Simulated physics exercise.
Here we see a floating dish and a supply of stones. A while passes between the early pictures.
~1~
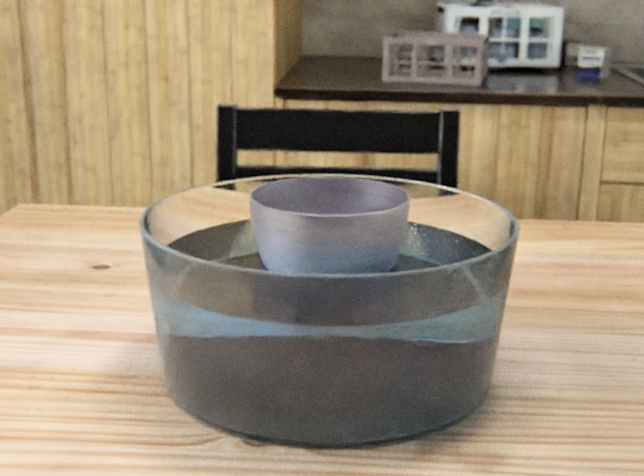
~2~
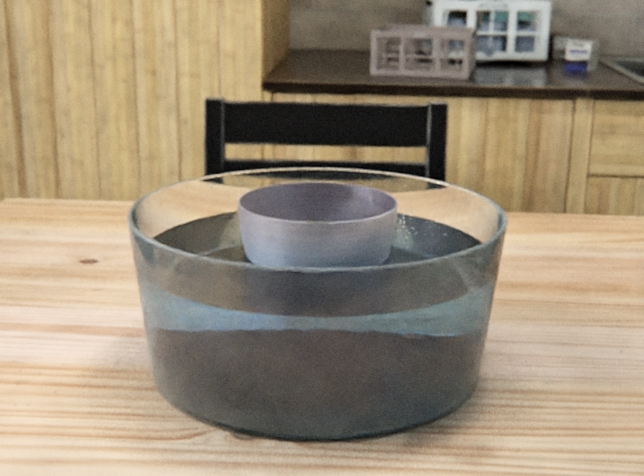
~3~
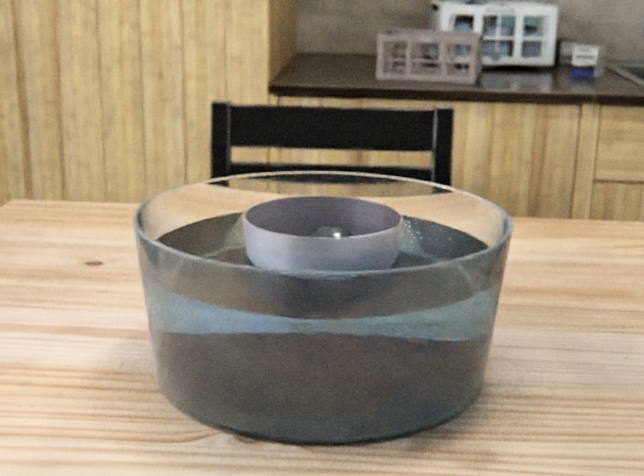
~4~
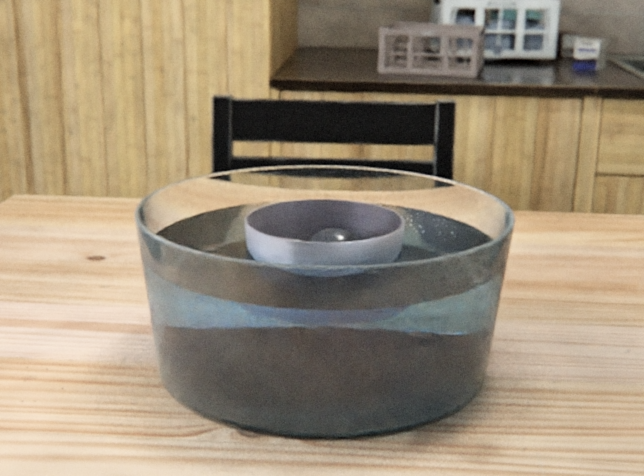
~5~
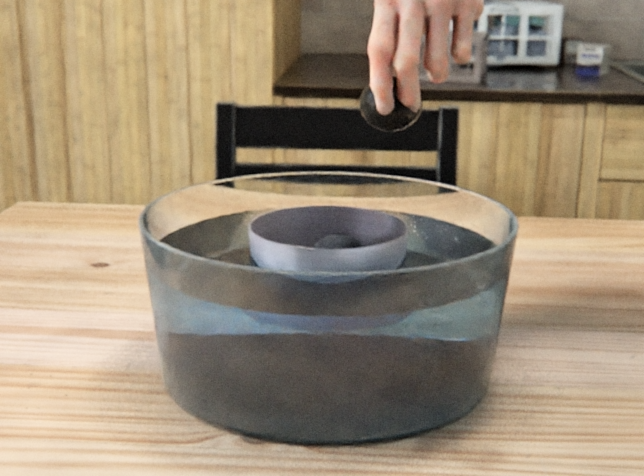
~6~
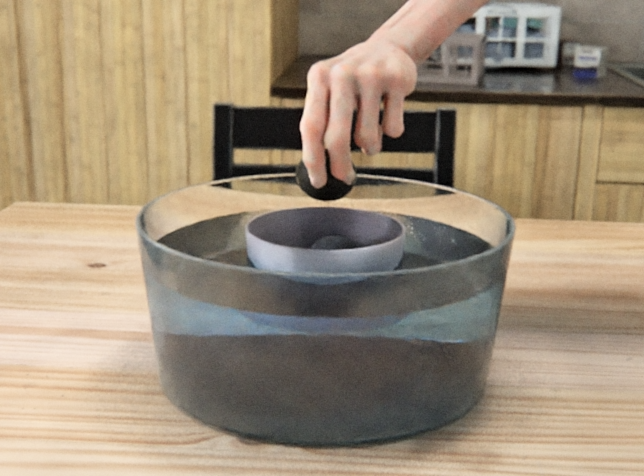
A small grey dish floating in a big glass bowl of water sat lower as dark stones appeared inside it, and then a hand came in holding another stone and lowered it toward the dish.
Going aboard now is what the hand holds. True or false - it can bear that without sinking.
True.
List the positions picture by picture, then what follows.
Dish (330, 196) empty; most of its side above the surface, in the first picture.
Dish (318, 203) with one aboard; about two thirds of its side above the surface, in the second picture.
Dish (323, 218) with two aboard; about half of its side above the surface, in the third picture.
Dish (325, 222) with three aboard; about a third of its side above the surface, in the fourth picture.
Dish (328, 228) with three aboard; about a third of its side above the surface; the next stone in the hand at (391, 104), in the fifth picture.
Dish (325, 229) with three aboard; about a third of its side above the surface; the next stone in the hand at (326, 175), in the sixth picture.
Next, the stone is in and the dish dips.
After that, it steadies; about a fifth of its side above the surface.
Finally, the dish floats; about a fifth of its side above the surface.
